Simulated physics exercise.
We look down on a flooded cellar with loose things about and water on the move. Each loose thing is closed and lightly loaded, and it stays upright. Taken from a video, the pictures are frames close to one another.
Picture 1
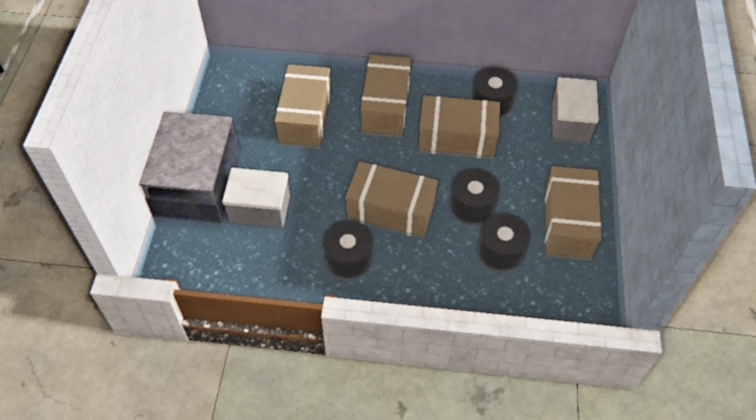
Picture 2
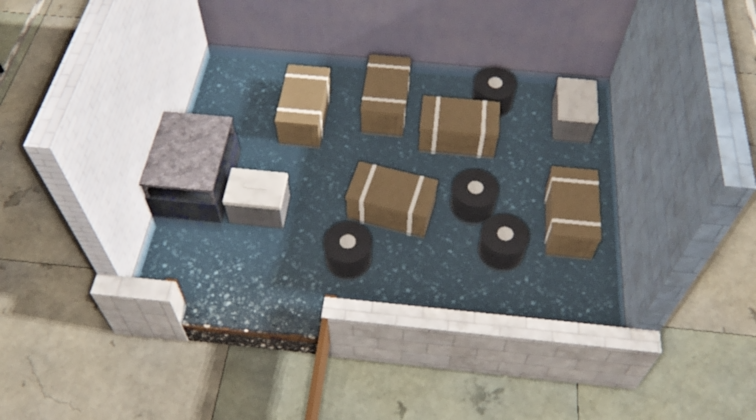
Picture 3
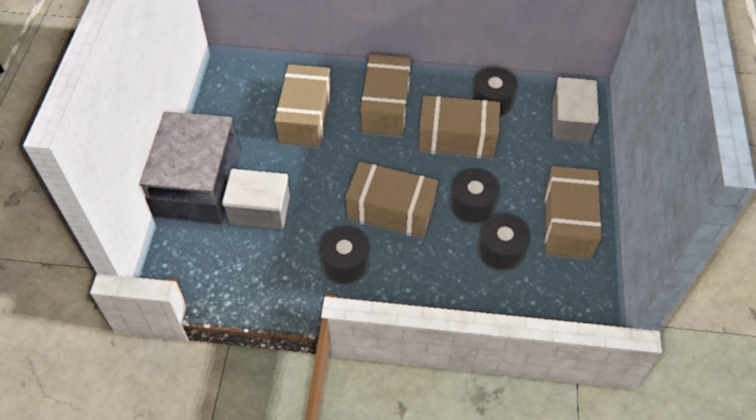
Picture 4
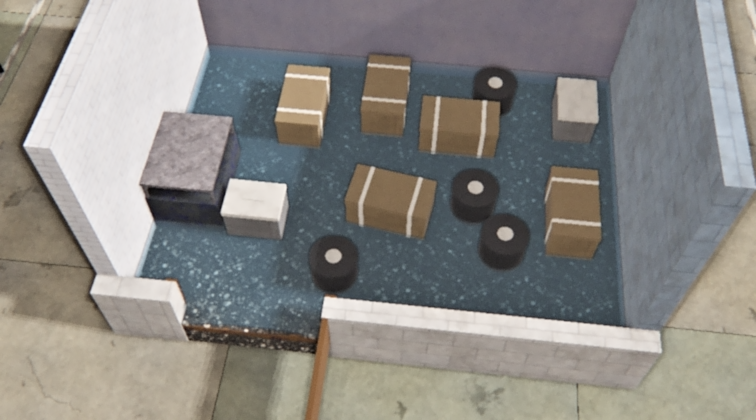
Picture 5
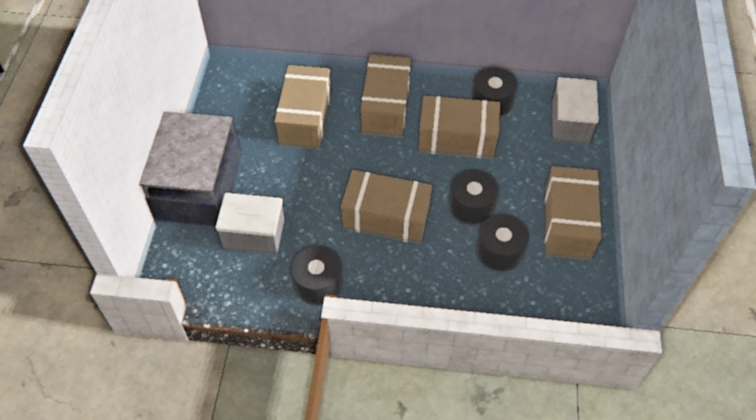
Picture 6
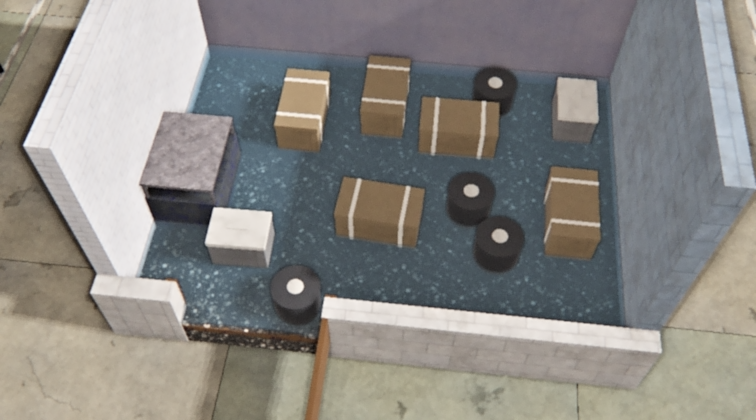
In a flooded cellar, a gate swings open and nearby floating objects drift toward the gap.
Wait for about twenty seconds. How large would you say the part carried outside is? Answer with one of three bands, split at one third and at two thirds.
Two thirds or more.
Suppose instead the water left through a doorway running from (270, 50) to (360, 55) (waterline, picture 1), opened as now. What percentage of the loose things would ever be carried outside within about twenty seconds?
Roughly 60 in a hundred.
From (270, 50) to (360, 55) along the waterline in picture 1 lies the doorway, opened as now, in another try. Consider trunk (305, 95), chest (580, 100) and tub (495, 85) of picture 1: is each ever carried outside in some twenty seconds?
Taking each in turn, I'd say carried off, stuck within and carried off.
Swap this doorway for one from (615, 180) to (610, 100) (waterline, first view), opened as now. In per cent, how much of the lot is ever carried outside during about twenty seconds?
Result: Close to 70 %.
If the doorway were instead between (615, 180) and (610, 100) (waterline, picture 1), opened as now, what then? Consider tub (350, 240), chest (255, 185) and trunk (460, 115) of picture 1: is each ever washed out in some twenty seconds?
First trapped, second trapped, third lost.
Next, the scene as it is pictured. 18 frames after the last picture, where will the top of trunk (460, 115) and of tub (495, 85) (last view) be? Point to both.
They should end up near (396, 169) and (464, 103) respectively.
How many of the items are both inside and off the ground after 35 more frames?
Number: 3.
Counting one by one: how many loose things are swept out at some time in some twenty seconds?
That gives 8.
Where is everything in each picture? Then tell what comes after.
The first frame shows a tub at (348, 242) floats; a chest at (255, 187) floats; 0 of 11 have shifted.
The second frame shows a tub at (348, 242), afloat; a chest at (255, 187), afloat; 0 of 11 have shifted.
The third frame shows a tub at (344, 247), afloat, close to its start; a chest at (255, 188), afloat; 1 of 11 have shifted.
The fourth frame shows a tub at (333, 256), afloat, close to its start; a chest at (254, 198) floats, close to its start; 2 of 11 have shifted.
The fifth frame shows a tub at (316, 268), afloat, a stride from its start; a chest at (249, 213) floats, close to its start; 3 of 11 have shifted.
The sixth frame shows a tub at (295, 287) floats, a stride from its start; a chest at (239, 227), afloat, a stride from its start; 5 of 11 have shifted.
A moment on, 2 of 11 are out; 9 afloat.
Next, 4 of 11 are out; 7 afloat.
Later, 8 of 11 are out; 3 afloat.
In the end, 8 of 11 are out; 3 afloat.
